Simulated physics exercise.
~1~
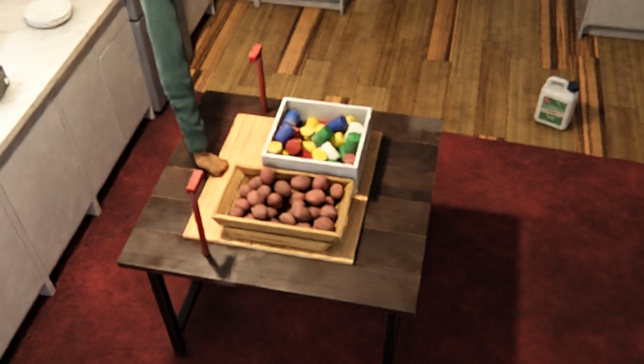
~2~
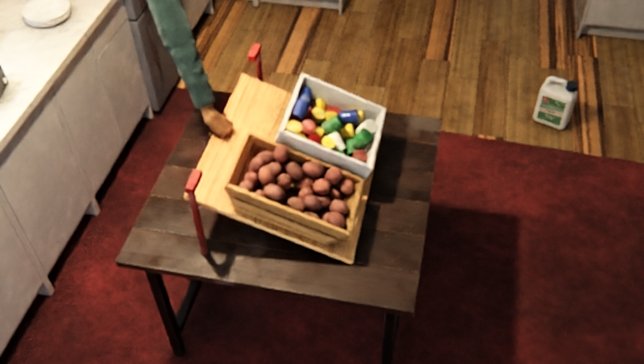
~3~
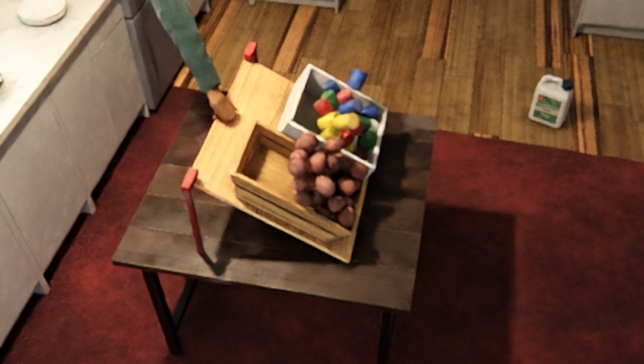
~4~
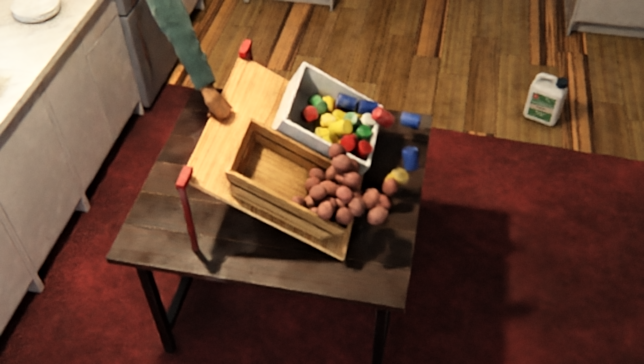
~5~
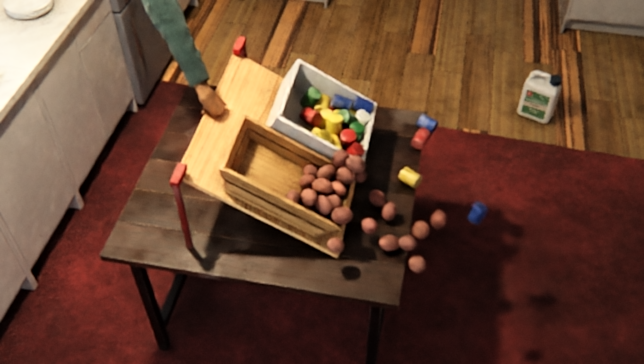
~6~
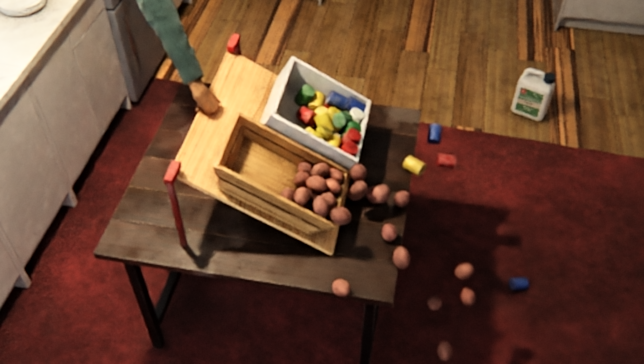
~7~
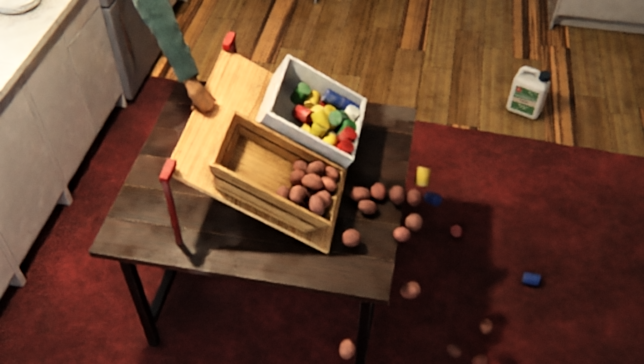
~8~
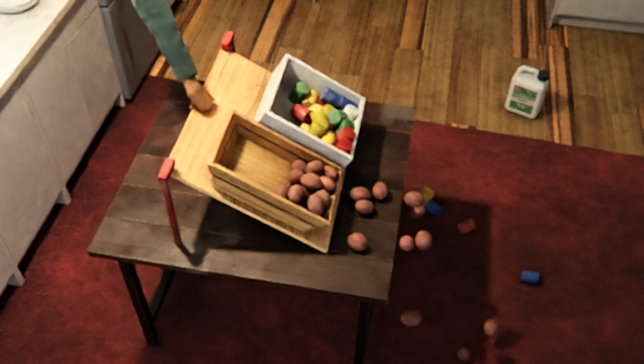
Reddish-brown potatoes fill a wooden basket beside a white one of colourful little jars, both fixed to a pale board on a dark table, seen from above in a room with white cabinets, wooden floor and red carpet. A green-sleeved arm reaches in at the left, by two red stops. The board's left end swings up and halts at a steep tilt. Potatoes and a few jars slide right, spill over the low ends and drop to the carpet. Finally the board stays tilted, with potatoes left in the basket, on the table and on the carpet, while most jars remain inside.
